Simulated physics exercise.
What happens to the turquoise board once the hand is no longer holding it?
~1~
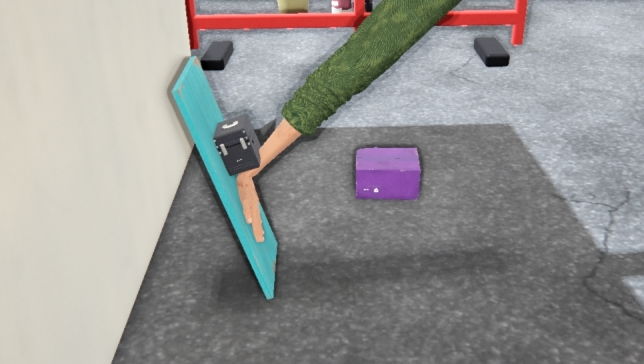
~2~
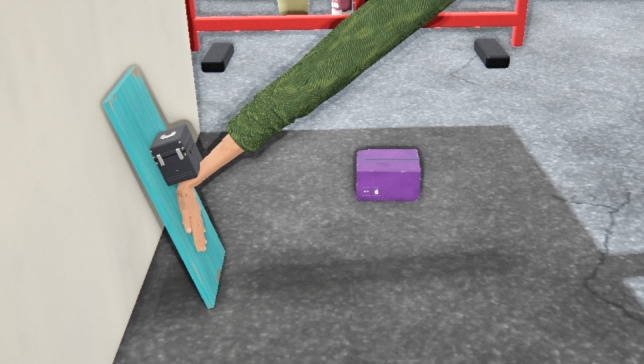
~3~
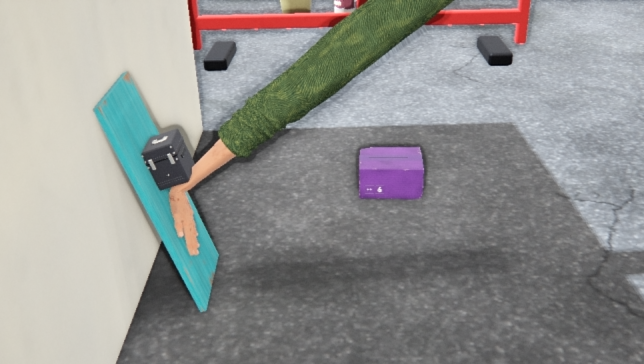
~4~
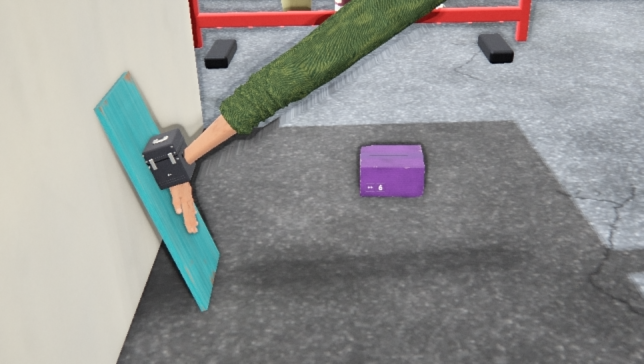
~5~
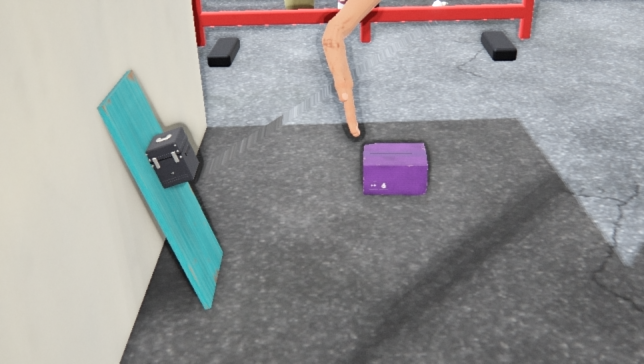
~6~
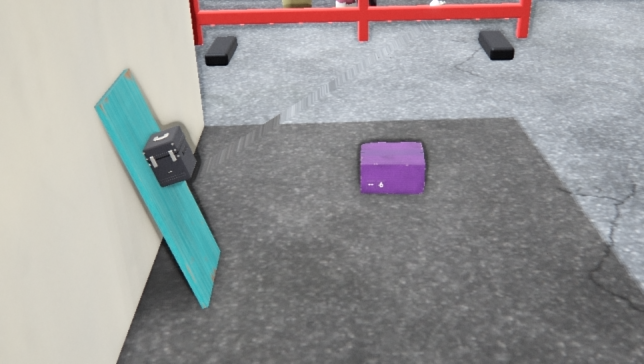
The turquoise board stays leaning against the wall after the hand lets go and does not slip down.
